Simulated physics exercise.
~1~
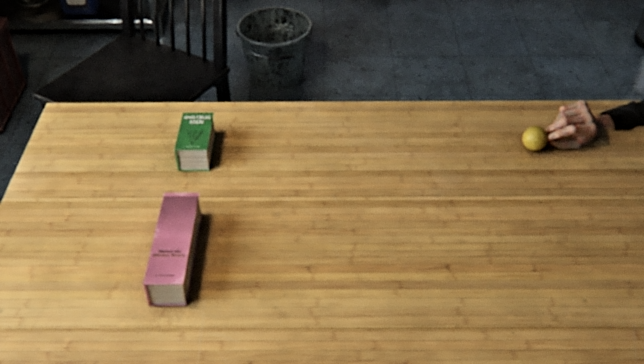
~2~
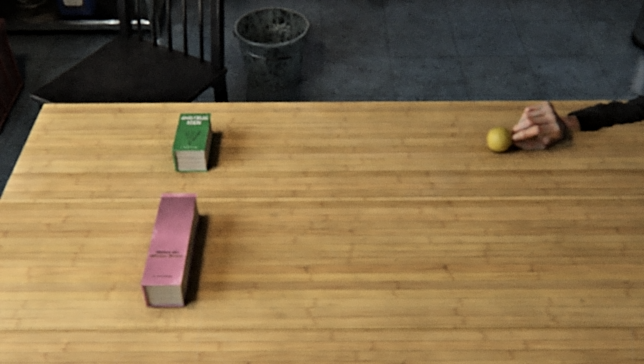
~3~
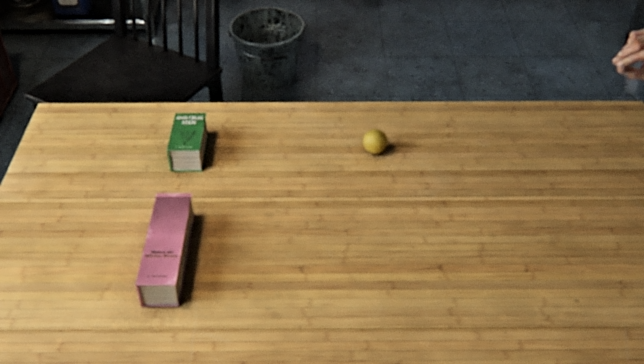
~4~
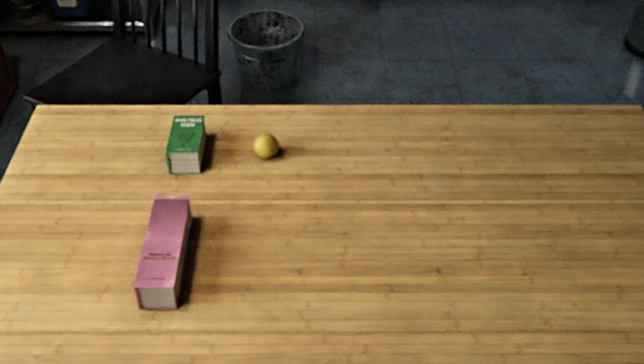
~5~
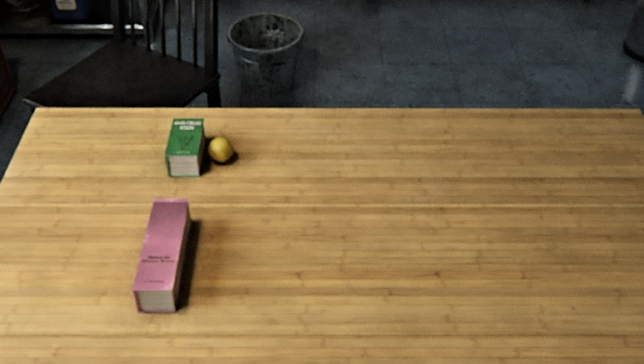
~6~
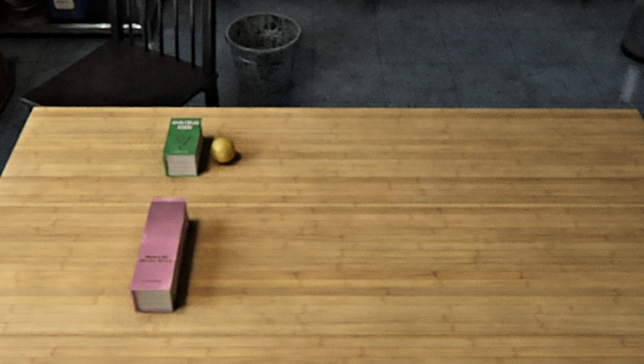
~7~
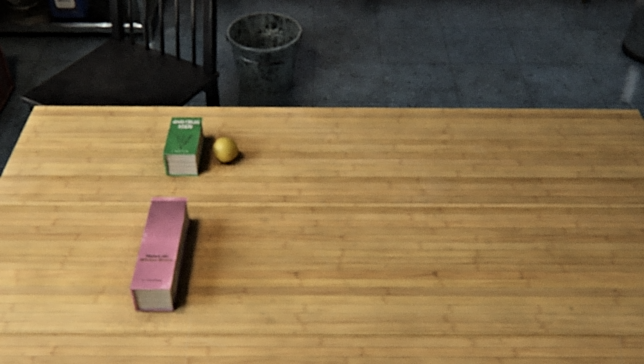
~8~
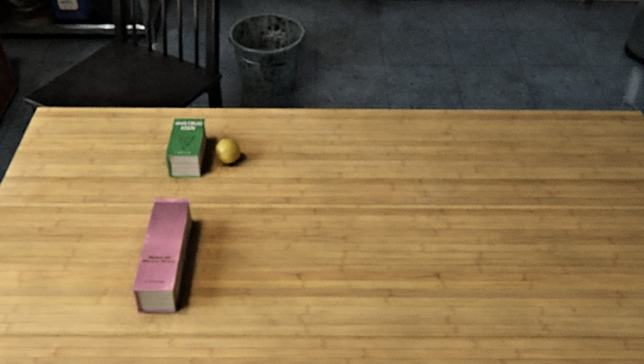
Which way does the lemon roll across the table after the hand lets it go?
The lemon rolls to the left, towards the green book.
